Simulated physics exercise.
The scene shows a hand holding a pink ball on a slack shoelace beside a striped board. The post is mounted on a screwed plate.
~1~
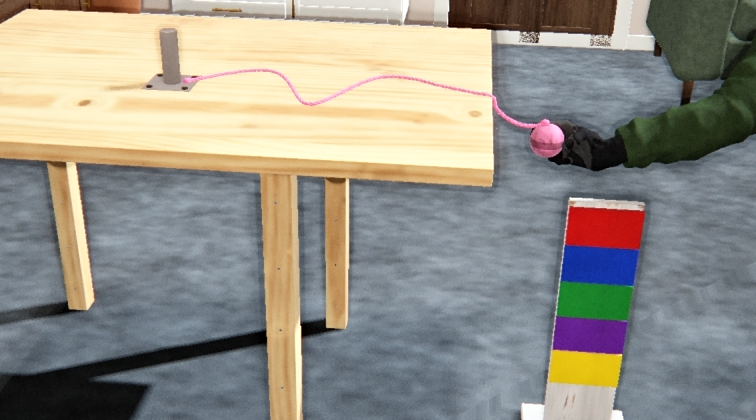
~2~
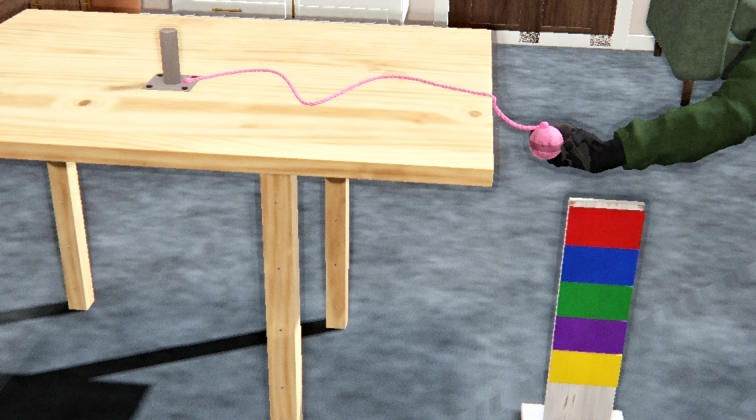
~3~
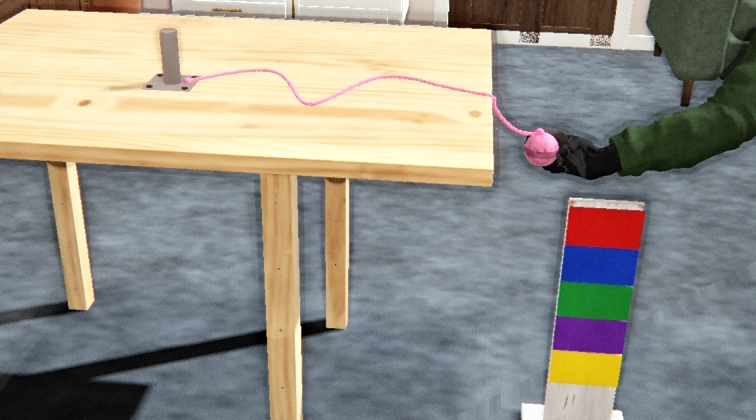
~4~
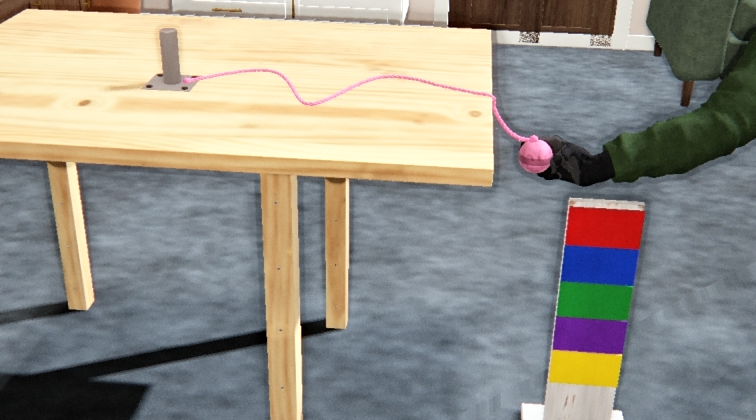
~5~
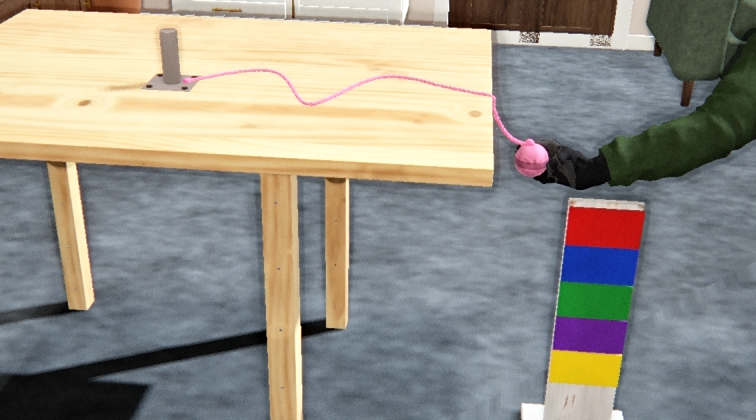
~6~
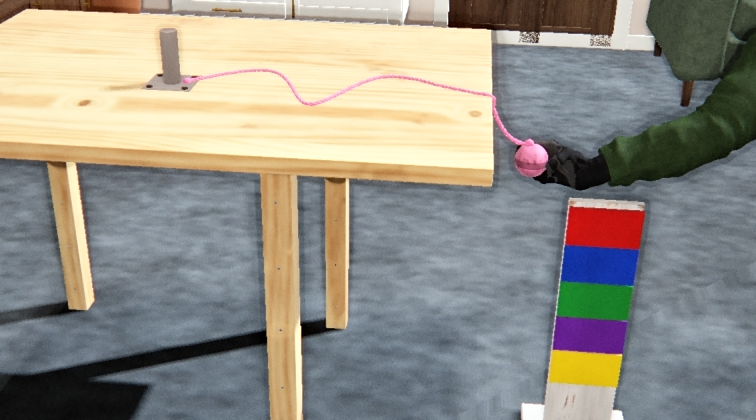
To begin with, a gloved hand at the right holds a pink ball beside a wooden table, with a slack pink cord running from it to a grey post on the tabletop. The hand then shifts the ball slightly down and left above a striped board, and by the end it barely moves.
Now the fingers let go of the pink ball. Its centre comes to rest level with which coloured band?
With the green one.
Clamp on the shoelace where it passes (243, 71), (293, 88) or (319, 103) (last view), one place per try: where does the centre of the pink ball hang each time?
Roughly (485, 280), (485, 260) and (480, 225), in that order.
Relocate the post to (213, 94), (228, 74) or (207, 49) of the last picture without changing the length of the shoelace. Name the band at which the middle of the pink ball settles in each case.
Answer, in order: Purple, purple, green.
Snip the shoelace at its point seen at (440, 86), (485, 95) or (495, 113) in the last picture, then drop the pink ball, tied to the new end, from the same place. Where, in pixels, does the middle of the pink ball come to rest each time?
About (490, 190) first, then about (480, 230), and finally about (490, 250).
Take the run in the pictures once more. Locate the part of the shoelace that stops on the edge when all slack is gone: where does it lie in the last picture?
Go for the one at (372, 79).
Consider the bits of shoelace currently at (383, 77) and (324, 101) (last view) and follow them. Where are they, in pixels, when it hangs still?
They go to (492, 109) and to (408, 91).
Soon after, ball near (490, 276); level with blue.
Then, ball near (463, 285); level with green.
At rest, ball near (480, 290); level with green. Its centre hangs level with the green band.
